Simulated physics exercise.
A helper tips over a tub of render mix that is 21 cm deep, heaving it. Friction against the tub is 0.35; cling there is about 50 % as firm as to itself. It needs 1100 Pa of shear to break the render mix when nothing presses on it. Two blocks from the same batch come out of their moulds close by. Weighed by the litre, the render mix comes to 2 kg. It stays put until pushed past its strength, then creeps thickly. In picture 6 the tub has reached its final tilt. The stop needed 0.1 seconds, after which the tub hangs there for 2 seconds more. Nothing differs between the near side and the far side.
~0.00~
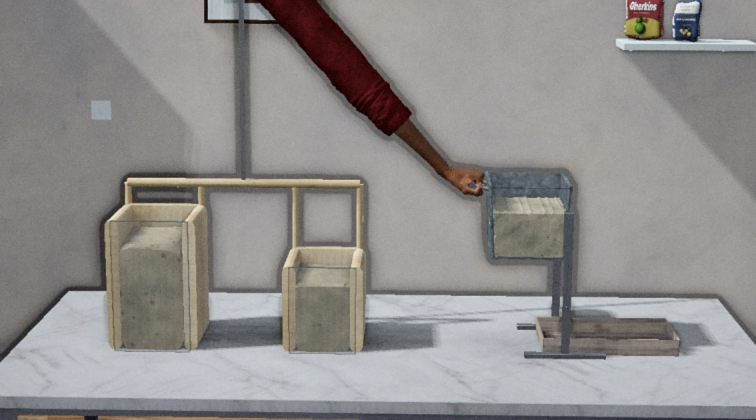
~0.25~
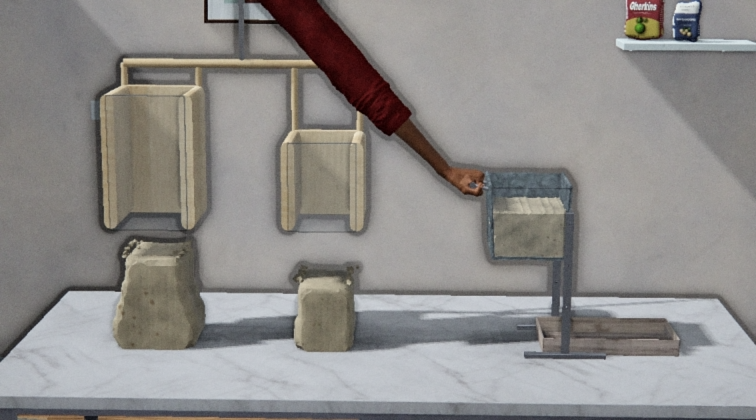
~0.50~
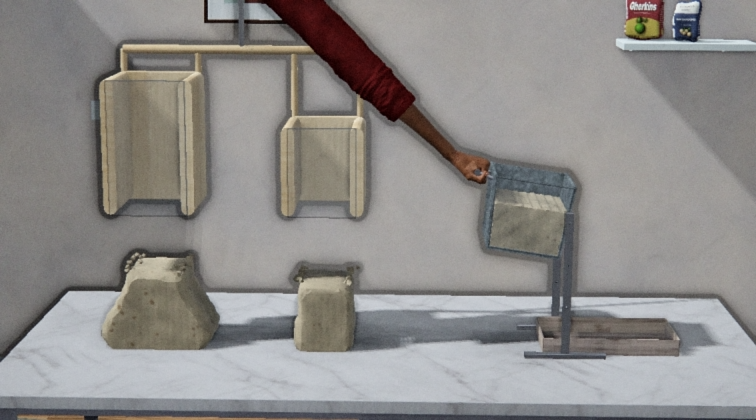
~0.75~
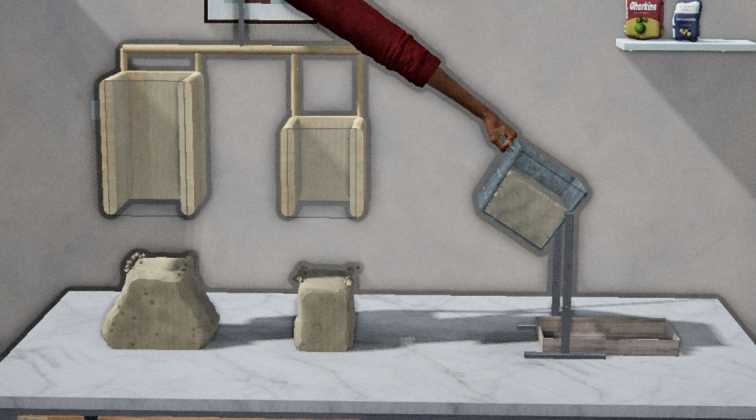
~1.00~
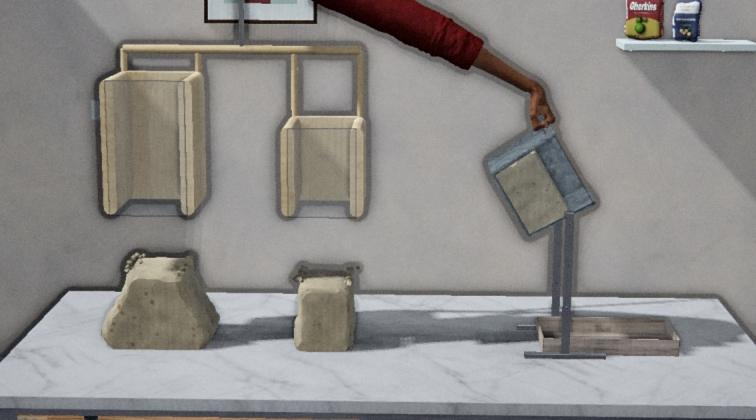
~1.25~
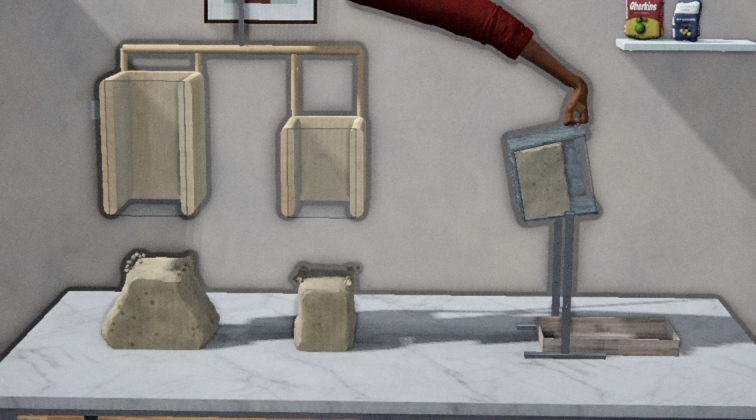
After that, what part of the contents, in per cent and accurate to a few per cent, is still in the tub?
The part still in the tub is near 100 out of 100.
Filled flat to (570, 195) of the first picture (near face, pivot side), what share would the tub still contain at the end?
Then roughly 100 %.
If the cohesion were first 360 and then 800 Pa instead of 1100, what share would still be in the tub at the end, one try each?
80 %, then 100 %.
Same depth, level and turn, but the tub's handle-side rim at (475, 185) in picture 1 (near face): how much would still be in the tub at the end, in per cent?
About 100 % stays in the tub.
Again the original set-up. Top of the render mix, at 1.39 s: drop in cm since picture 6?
About 0 cm.
By 1.39 s, the tub is at 80 degrees and holds 100 %.
By 1.56 s, the tub is at 80 degrees and holds 100 %.
By 1.73 s, the tub is at 80 degrees and holds 100 %.
By 1.90 s, the tub is at 80 degrees and holds 100 %.
By 3.25 s, at the end, the tub is at 80 degrees and holds 100 %.
